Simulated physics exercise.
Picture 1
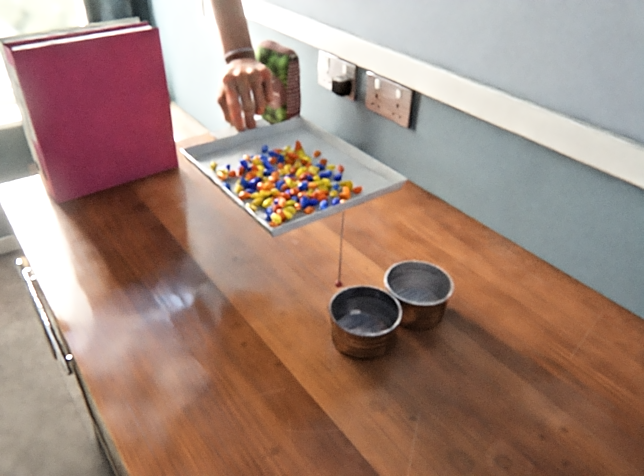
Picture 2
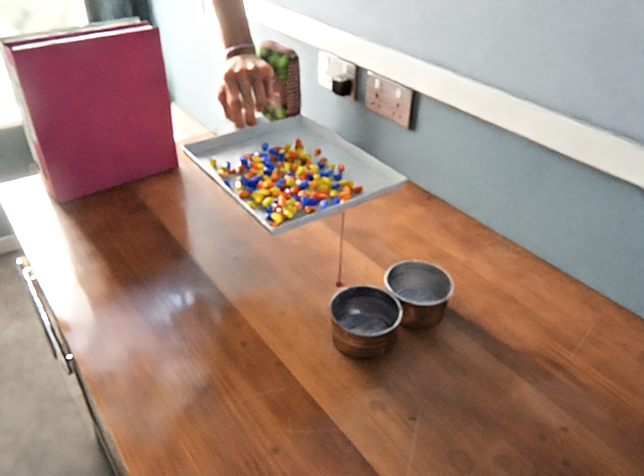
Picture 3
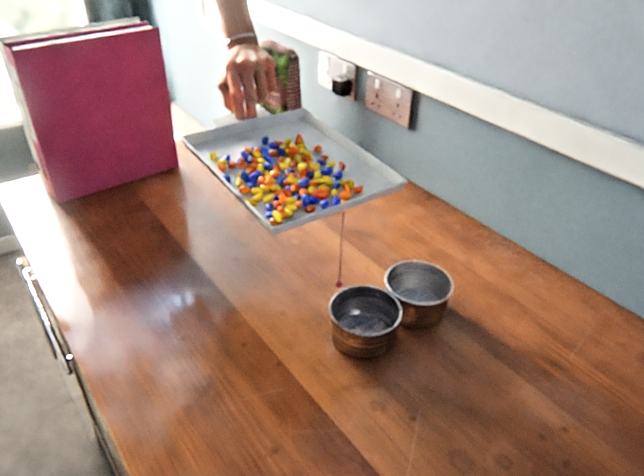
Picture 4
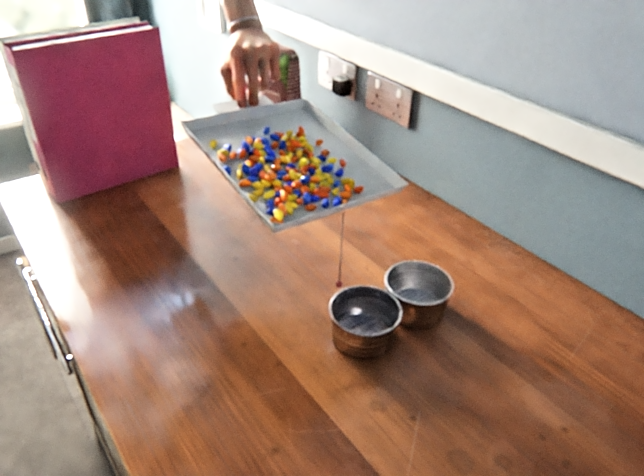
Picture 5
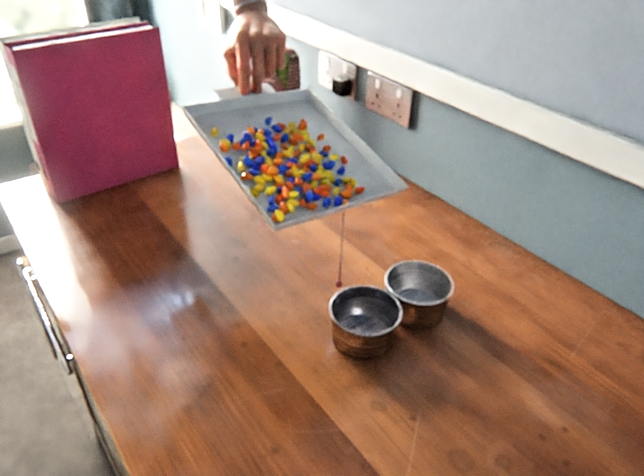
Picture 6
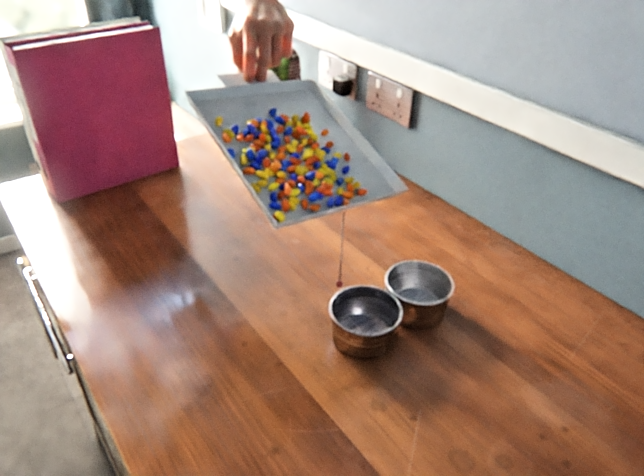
Hand gradually raising the far end of a grey tray of colourful jelly beans above two small metal dishes on a wooden counter.
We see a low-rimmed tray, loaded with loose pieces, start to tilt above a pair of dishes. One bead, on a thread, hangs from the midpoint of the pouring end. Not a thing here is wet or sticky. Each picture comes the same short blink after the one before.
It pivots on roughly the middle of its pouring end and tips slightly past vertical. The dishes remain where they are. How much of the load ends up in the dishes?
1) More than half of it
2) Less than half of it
Option 1: More than half of it.
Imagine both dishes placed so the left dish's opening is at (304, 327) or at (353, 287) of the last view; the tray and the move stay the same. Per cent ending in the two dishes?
40 %, then 60 %.
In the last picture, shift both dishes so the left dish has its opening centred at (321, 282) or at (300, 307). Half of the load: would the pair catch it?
The first time it's lower than half, the second time lower than half.
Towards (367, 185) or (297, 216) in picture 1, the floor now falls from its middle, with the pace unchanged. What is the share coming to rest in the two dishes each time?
The share is 30 per cent in the first and 0 per cent in the second.
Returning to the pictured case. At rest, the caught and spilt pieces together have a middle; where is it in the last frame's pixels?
The centre settles at about (397, 311).
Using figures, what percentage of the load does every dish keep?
30 % left, 50 % right.
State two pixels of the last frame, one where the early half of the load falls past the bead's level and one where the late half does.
(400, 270) for the early half, (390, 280) for the late half.
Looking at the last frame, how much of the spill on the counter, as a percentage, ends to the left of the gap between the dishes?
It amounts to some 80 percent.
Soon, tray tipped steeply; nearly all on the tray; a stray few in the right dish; a small part in the air.
A while on, tray tipped right over; a small part on the tray; about a quarter in the left dish; about a third in the right dish; a small part outside both; about a quarter in the air.
Towards the end, tray tipped past a quarter turn; about a third in the left dish; about half in the right dish; about a quarter outside both.
Finally, tray tipped past a quarter turn; about a third in the left dish; about half in the right dish; about a quarter outside both.
